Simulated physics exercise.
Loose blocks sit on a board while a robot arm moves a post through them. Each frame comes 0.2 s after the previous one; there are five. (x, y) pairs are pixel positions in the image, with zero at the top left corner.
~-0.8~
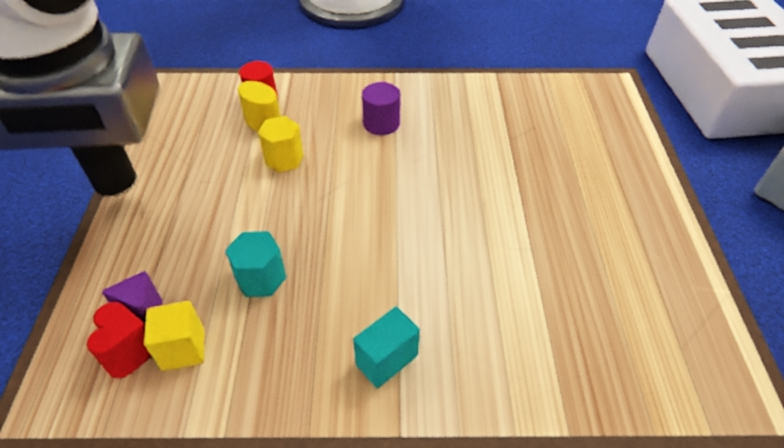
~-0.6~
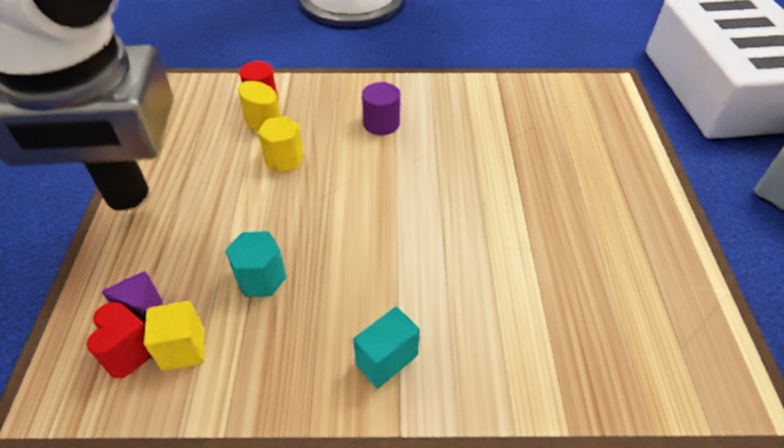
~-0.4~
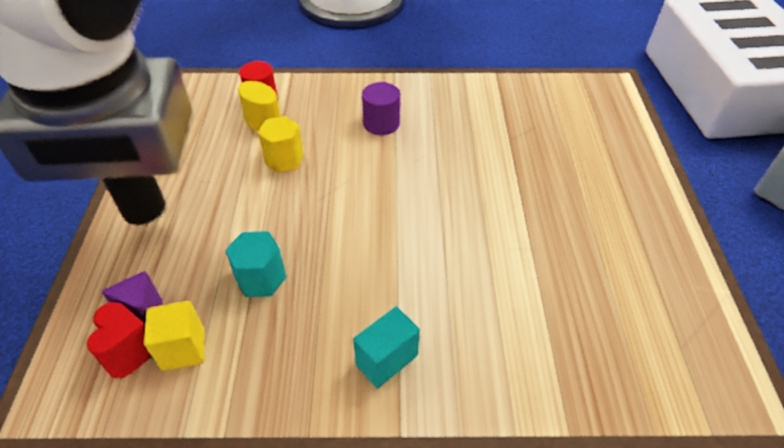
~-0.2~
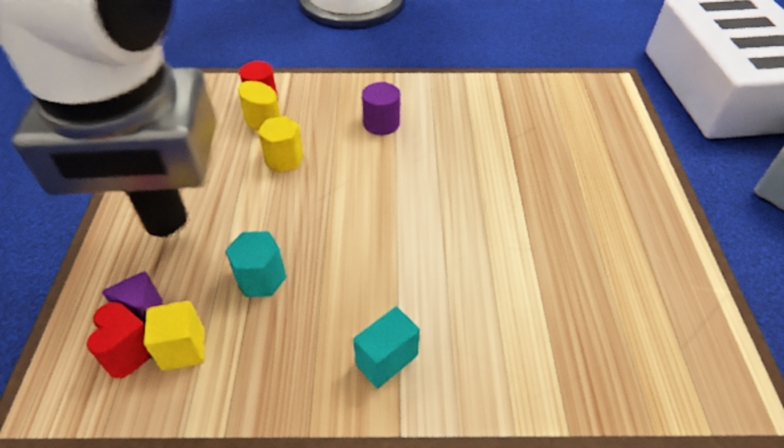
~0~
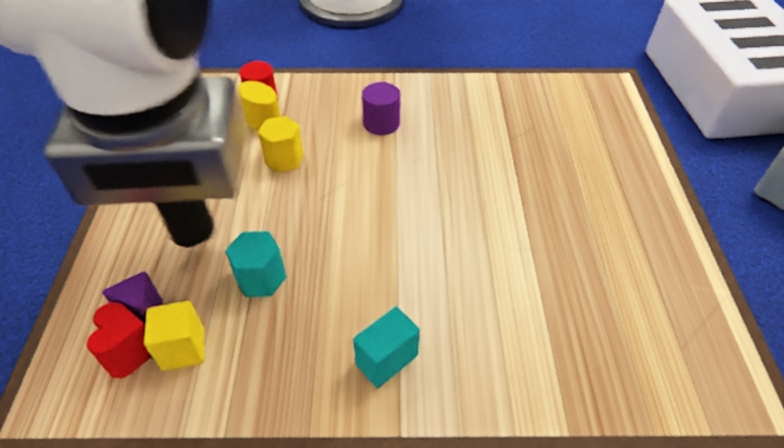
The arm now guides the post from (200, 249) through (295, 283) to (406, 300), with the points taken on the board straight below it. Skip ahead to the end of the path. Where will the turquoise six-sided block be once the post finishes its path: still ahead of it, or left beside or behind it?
The post loses it on the way.
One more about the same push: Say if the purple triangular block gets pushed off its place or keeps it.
The purple triangular block will stay where it is.
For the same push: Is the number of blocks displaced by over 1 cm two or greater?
Answer: Yes.
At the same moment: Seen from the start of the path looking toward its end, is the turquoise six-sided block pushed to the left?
In short: No.
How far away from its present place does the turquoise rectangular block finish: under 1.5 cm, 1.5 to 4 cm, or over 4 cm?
The distance will be 1.5 to 4 cm.
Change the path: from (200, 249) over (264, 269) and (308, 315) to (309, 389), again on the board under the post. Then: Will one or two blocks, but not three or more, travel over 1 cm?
I'd say yes.
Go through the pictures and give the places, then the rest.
The first picture shows post's lower end (116, 182); purple triangular block (129, 289); turquoise six-sided block (252, 249); turquoise rectangular block (387, 333).
The second picture shows post (128, 196); blocks still.
The third picture shows post (145, 209); blocks still.
The fourth picture shows post (166, 221); blocks still.
The fifth picture shows post (193, 231); purple triangular block (129, 289); turquoise six-sided block (252, 249); turquoise rectangular block (387, 333).
What follows on the original path. One third of the way, post (259, 254); turquoise six-sided block (289, 267), turned 15° clockwise.
Two thirds of the way, post (328, 276); turquoise six-sided block (355, 301), turned 45° clockwise.
At the end, post (407, 283); purple triangular block still; turquoise six-sided block (403, 315), turned 120° clockwise; turquoise rectangular block (409, 360), turned 20° clockwise.
